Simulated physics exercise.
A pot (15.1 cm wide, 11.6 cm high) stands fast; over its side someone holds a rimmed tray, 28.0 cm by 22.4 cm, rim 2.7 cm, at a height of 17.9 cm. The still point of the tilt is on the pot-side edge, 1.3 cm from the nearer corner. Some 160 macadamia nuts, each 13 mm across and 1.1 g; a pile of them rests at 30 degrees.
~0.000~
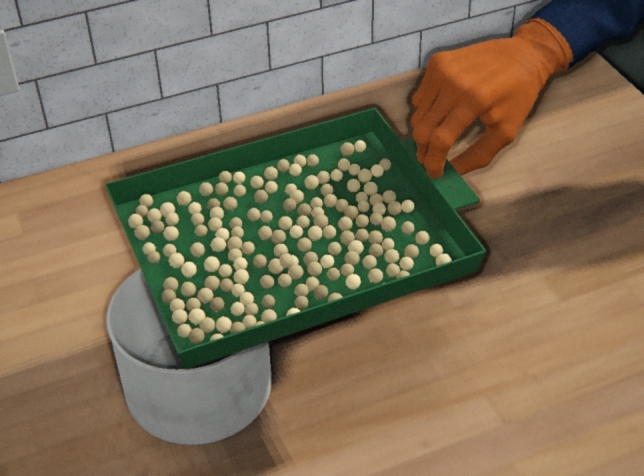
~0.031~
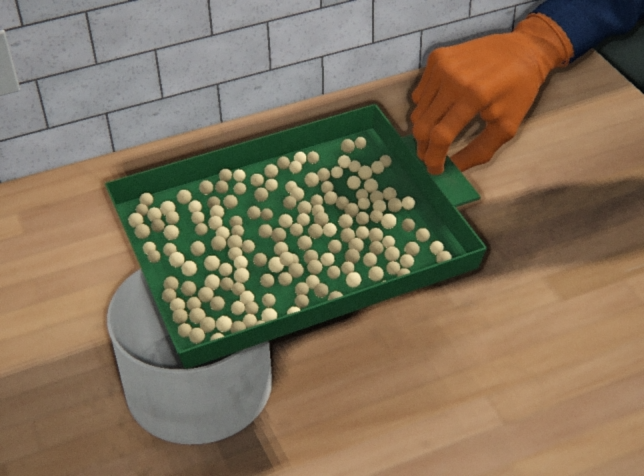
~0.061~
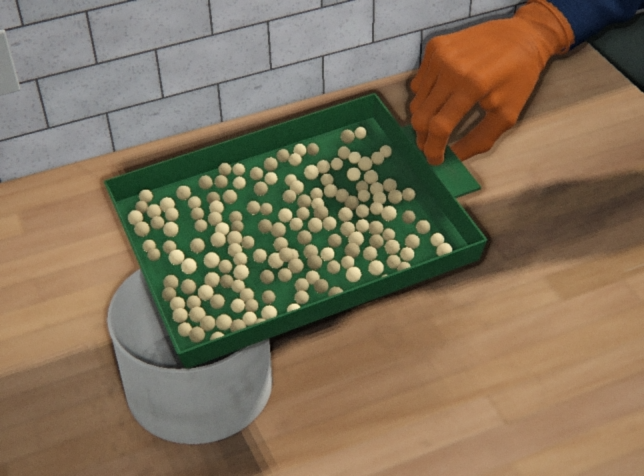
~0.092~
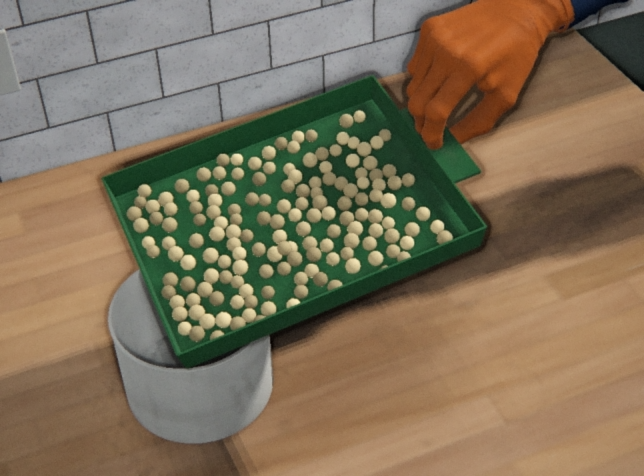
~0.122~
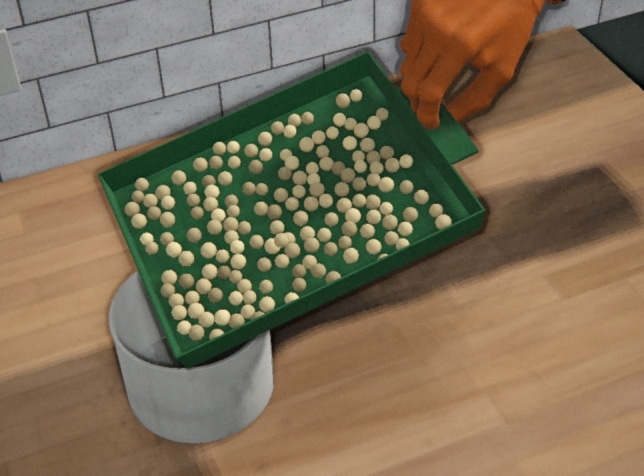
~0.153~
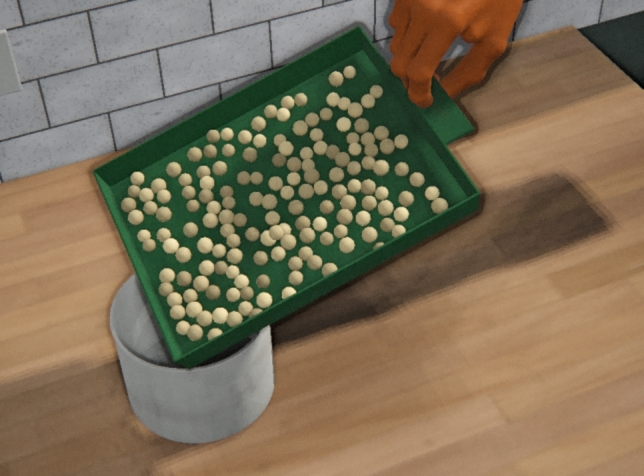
The footage shows an orange-gloved hand holding a green rimmed tray of small round beige pieces over a grey pot on a wooden counter, then raising its right side so the tray slopes down toward the left.
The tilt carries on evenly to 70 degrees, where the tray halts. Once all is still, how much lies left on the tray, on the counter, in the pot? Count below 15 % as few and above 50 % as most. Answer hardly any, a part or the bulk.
Tray a part, counter the bulk, pot hardly any.
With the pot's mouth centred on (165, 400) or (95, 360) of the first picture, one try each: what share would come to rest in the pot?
Some 20 and 10 per cent.
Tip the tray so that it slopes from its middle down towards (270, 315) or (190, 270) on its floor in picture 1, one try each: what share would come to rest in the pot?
About 0 and 0 per cent.
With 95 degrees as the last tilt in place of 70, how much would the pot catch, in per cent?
In that case some 0 per cent.
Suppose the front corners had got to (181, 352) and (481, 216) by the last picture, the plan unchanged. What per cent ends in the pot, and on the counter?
Pot 0, counter 35.
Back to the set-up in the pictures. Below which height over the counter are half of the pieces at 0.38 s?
Some 28 cm.
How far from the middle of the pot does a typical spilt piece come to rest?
About 34 cm.
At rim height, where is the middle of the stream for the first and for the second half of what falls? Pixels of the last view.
At about (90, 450), then at (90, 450).
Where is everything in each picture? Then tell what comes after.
The first frame shows tray tilt 0 degrees, front corners at (182, 348) and (479, 249); middle of the pieces at (278, 237); pot at (187, 310).
The second frame shows tray tilt 1 degrees, front corners at (182, 348) and (480, 246); middle of the pieces at (279, 235).
The third frame shows tray tilt 3 degrees, front corners at (181, 348) and (480, 238), lowest corner left front; middle of the pieces at (278, 230).
The fourth frame shows tray tilt 7 degrees, front corners at (180, 350) and (480, 225), lowest corner left front; middle of the pieces at (277, 222).
The fifth frame shows tray tilt 13 degrees, front corners at (179, 352) and (478, 209), lowest corner left front; middle of the pieces at (274, 212).
The sixth frame shows tray tilt 19 degrees, front corners at (177, 355) and (473, 192), lowest corner left front; middle of the pieces at (269, 202); pot at (190, 308). The tray's pace is about 205 degrees a second.
After 0.29 s, tilt 47 degrees; the tray holds 100 %, the pot 0 %.
After 0.38 s, tilt 64 degrees; the tray holds 100 %, the pot 0 %.
After 0.61 s, tilt 70 degrees; the tray holds 40 %, the pot 0 %.
In the end, at 2.1 s, tray 35 %, counter 65 %, pot 0 %.
